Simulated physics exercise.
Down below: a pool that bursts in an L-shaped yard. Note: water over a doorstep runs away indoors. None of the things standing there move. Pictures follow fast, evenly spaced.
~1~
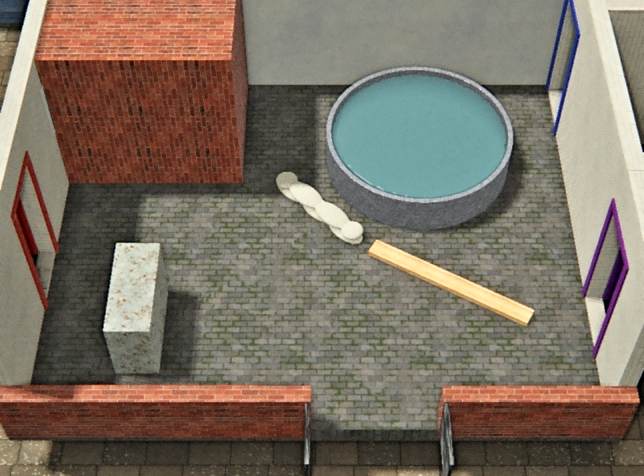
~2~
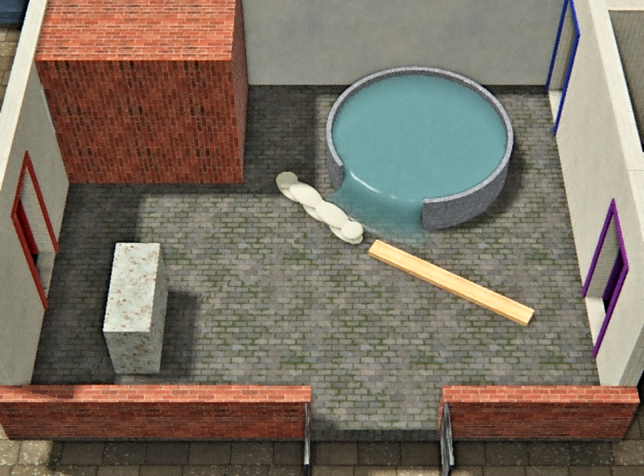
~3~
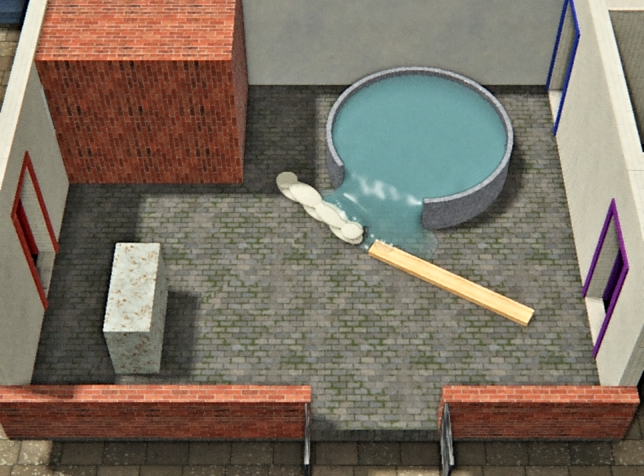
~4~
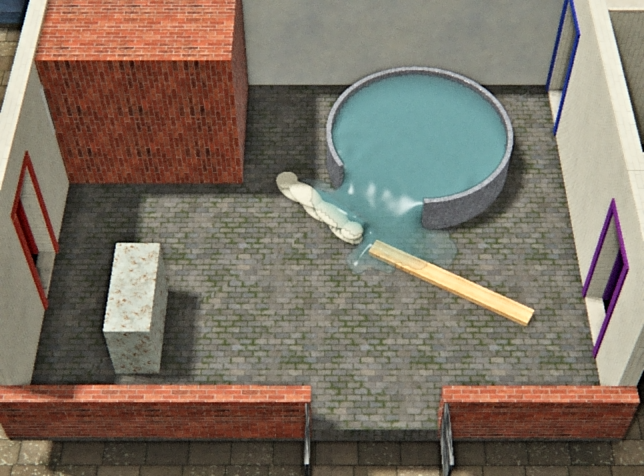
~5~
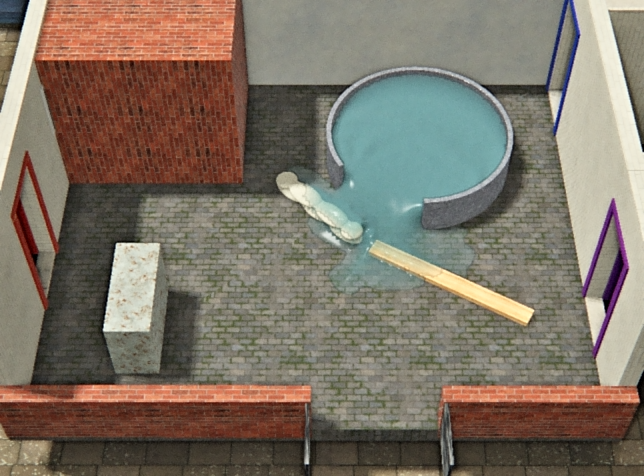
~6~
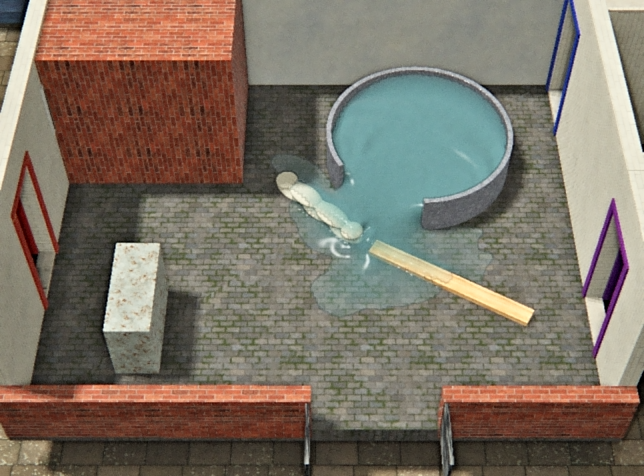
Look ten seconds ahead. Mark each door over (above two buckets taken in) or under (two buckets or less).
Red door: Under. Blue door: Under. Purple door: Over.
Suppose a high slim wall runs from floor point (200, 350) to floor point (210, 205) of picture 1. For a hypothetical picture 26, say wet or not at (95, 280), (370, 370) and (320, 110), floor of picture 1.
Listed order: Spared, swamped, swamped.
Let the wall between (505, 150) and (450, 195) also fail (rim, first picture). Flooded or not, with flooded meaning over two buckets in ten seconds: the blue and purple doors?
Door by door, the blue door exceeds it and the purple door exceeds it.
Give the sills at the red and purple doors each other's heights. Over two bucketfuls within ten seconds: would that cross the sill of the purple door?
In that case the purple one breaks the cap, I reckon.
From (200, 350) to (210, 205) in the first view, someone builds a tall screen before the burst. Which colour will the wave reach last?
My choice is the blue door.
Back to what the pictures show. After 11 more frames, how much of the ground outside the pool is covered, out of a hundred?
Near 60 in a hundred.
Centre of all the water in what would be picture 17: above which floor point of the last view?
Near pixel (394, 200).
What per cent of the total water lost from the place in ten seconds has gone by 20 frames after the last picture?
Roughly 40 percent.
A moment on, water covers 35 % of the floor; the red door not reached, the blue door not reached, the purple door not reached.
Next, water covers 60 % of the floor; the red door not reached, the blue door not reached, the purple door wet at the sill, nothing in.
Then, water covers 75 % of the floor; the red door wet at the sill, nothing in, the blue door not reached, the purple door over two buckets in.
Later, water covers 90 % of the floor; the red door under two buckets in, the blue door wet at the sill, nothing in, the purple door far over two buckets in.
In the end, water covers 95 % of the floor; the red door under two buckets in, the blue door under two buckets in, the purple door far over two buckets in.
